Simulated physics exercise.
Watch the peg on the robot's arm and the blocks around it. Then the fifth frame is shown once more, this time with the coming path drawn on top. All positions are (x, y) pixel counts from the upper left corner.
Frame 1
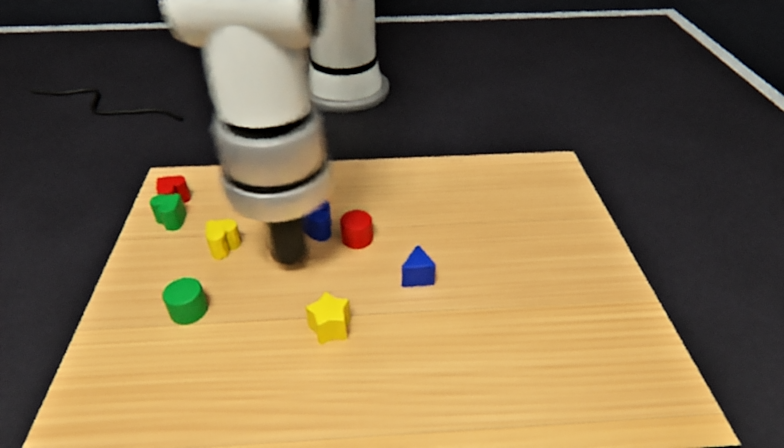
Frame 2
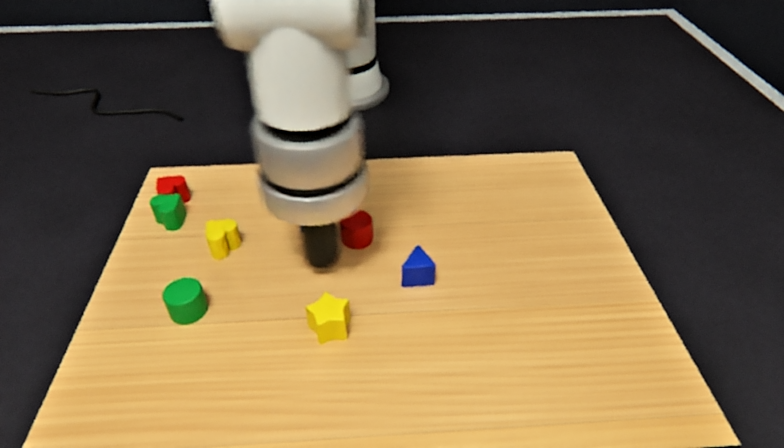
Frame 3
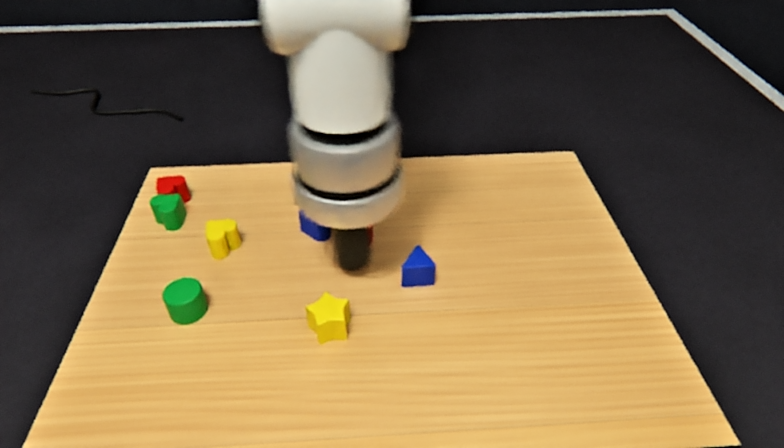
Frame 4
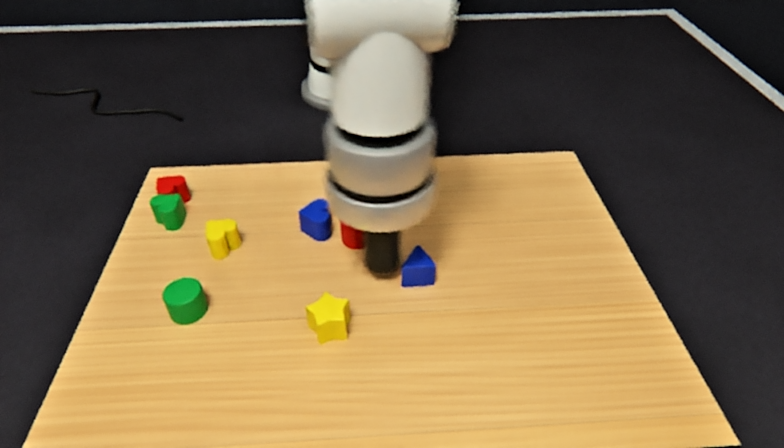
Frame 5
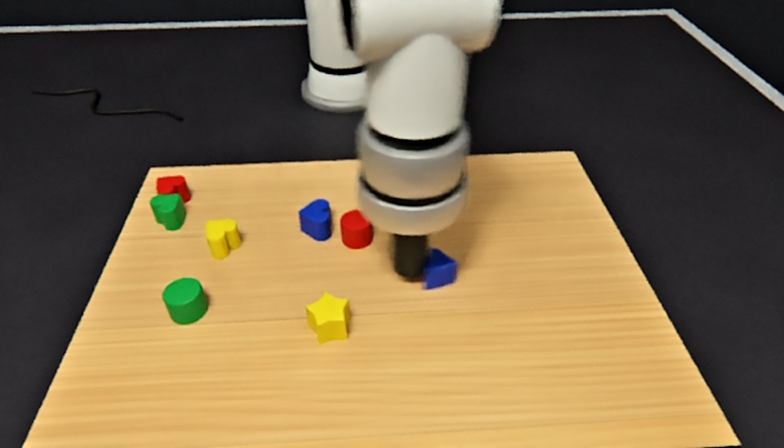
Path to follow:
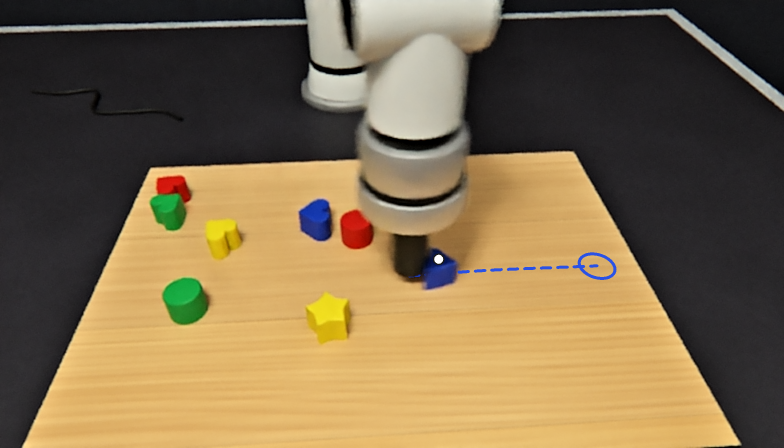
The footage shows a robot arm moving its dark peg rightward over a wooden board of colored blocks, passing in front of the red disc, then pushing the blue triangular block slightly right while the other blocks stay still.
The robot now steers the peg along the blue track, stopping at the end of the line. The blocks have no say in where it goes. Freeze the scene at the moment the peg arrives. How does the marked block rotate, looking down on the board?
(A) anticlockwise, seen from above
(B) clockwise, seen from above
My pick is B.
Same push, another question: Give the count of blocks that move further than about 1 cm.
My answer is one.
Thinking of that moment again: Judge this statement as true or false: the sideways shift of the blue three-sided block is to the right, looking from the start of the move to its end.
True.
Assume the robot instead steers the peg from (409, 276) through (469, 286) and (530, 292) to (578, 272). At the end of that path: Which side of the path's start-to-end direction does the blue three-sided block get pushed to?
Towards the right-hand side.
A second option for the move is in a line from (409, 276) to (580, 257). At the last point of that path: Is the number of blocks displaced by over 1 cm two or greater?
No.
The drawn path runs from (409, 276) directly to (597, 266); the dot is on the blue three-sided block.
On the path given first. One third of the way, peg (474, 261); blue three-sided block (504, 257), turned 15° clockwise.
Two thirds of the way, peg (539, 258); blue three-sided block (570, 258), turned 30° clockwise.
At the end, peg (601, 256); red disc not moved; blue three-sided block (616, 266), turned 70° clockwise.
